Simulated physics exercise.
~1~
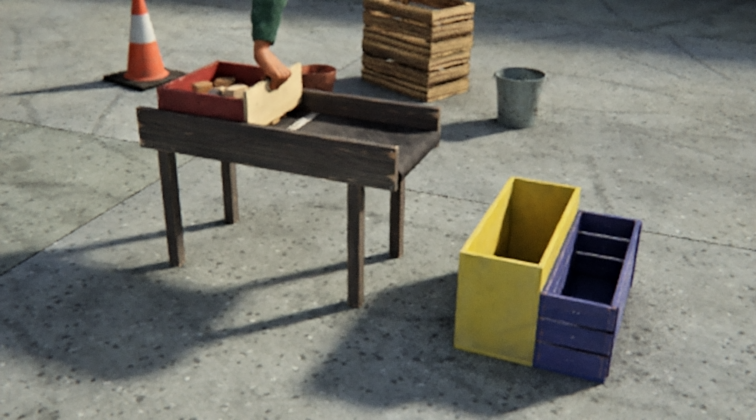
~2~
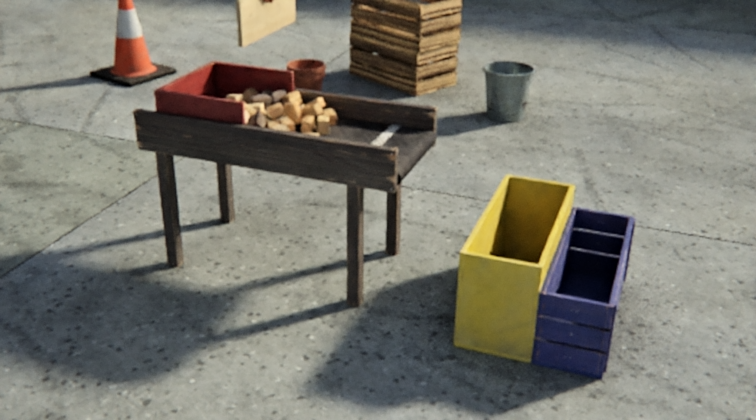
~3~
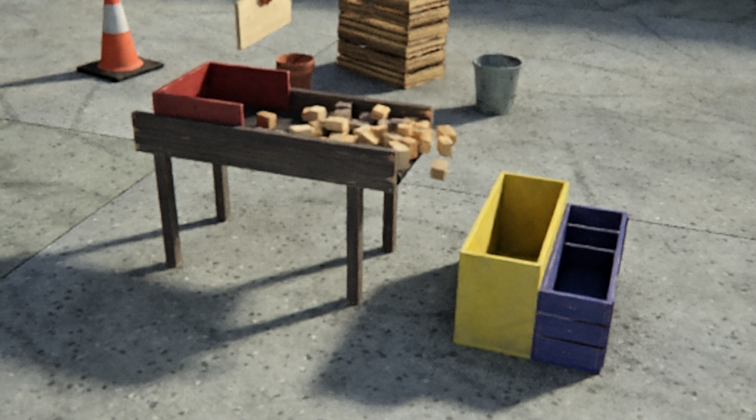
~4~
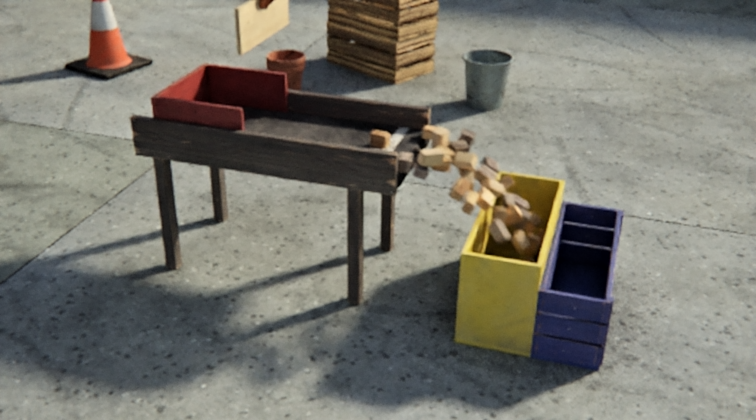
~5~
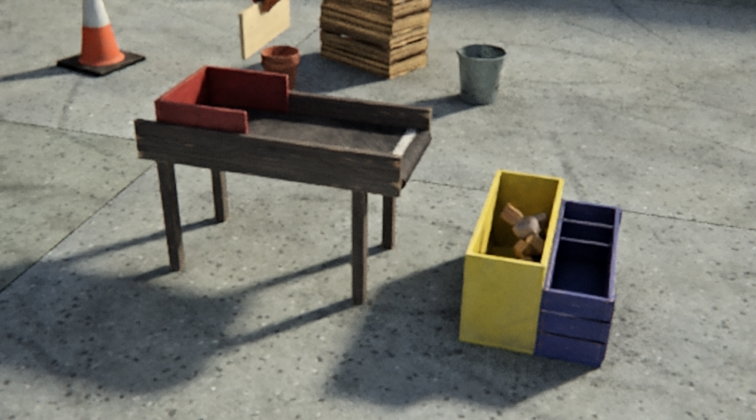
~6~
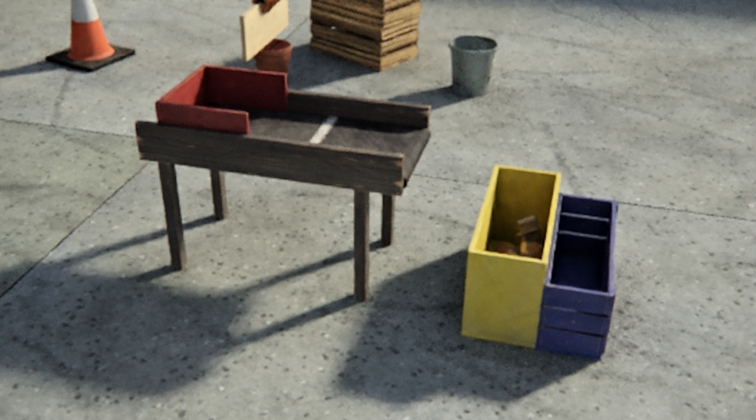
The clip shows a hand lifting a wooden gate from a red pen on a raised belt, releasing small wooden blocks that travel right and tumble off the end into a yellow box, leaving the belt clear and the neighboring blue box empty.
